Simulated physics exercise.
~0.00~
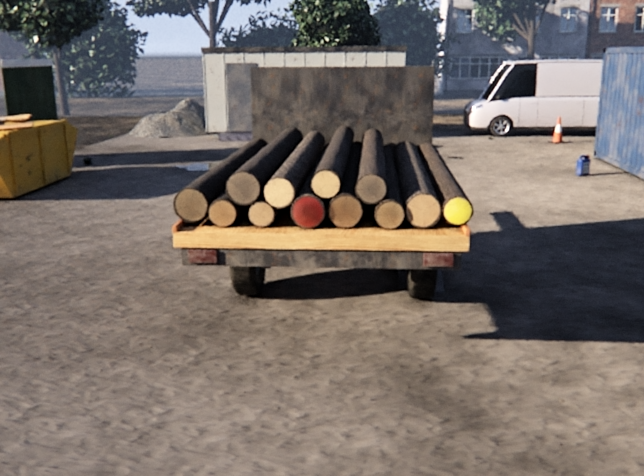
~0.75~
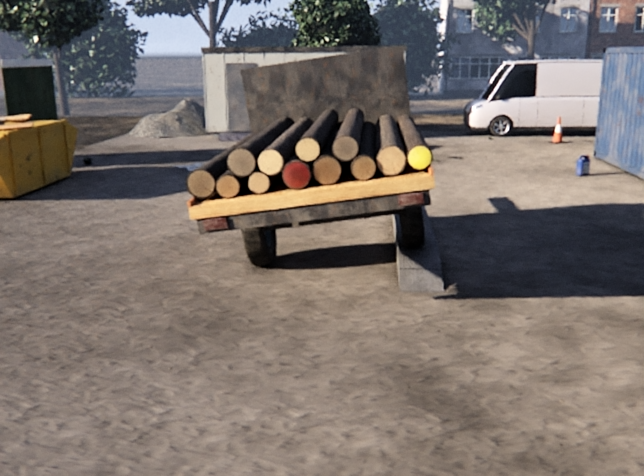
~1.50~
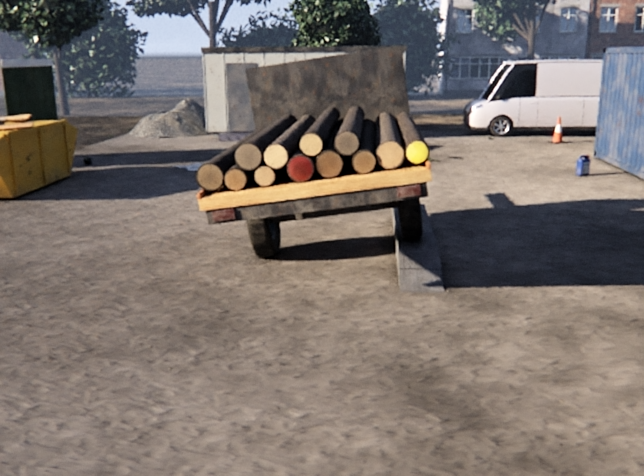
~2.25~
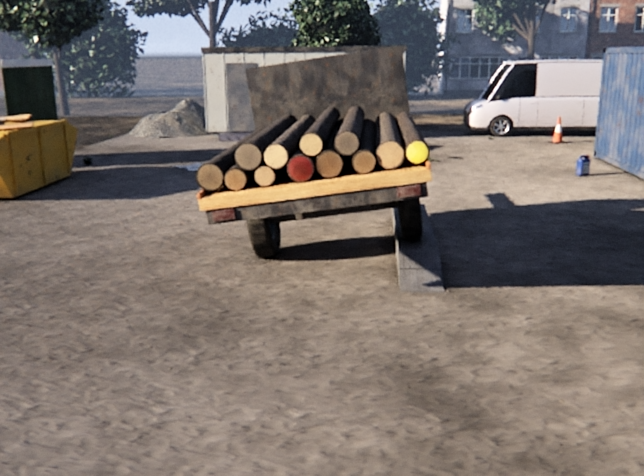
In an open dirt yard seen from behind a flat trailer, a still view takes in yellow containers at left, a grey wall ahead, and a white van, an orange cone and a blue container at right. Dark poles with pale ends lie unlashed on the deck, one red-ended near the middle and one yellow-ended at the far right. The trailer moves slowly away, and its right wheel climbs onto a raised slab, tilting the deck down to the left. It rolls slightly farther and stops, still tilted, with the red and yellow poles and all the others aboard.
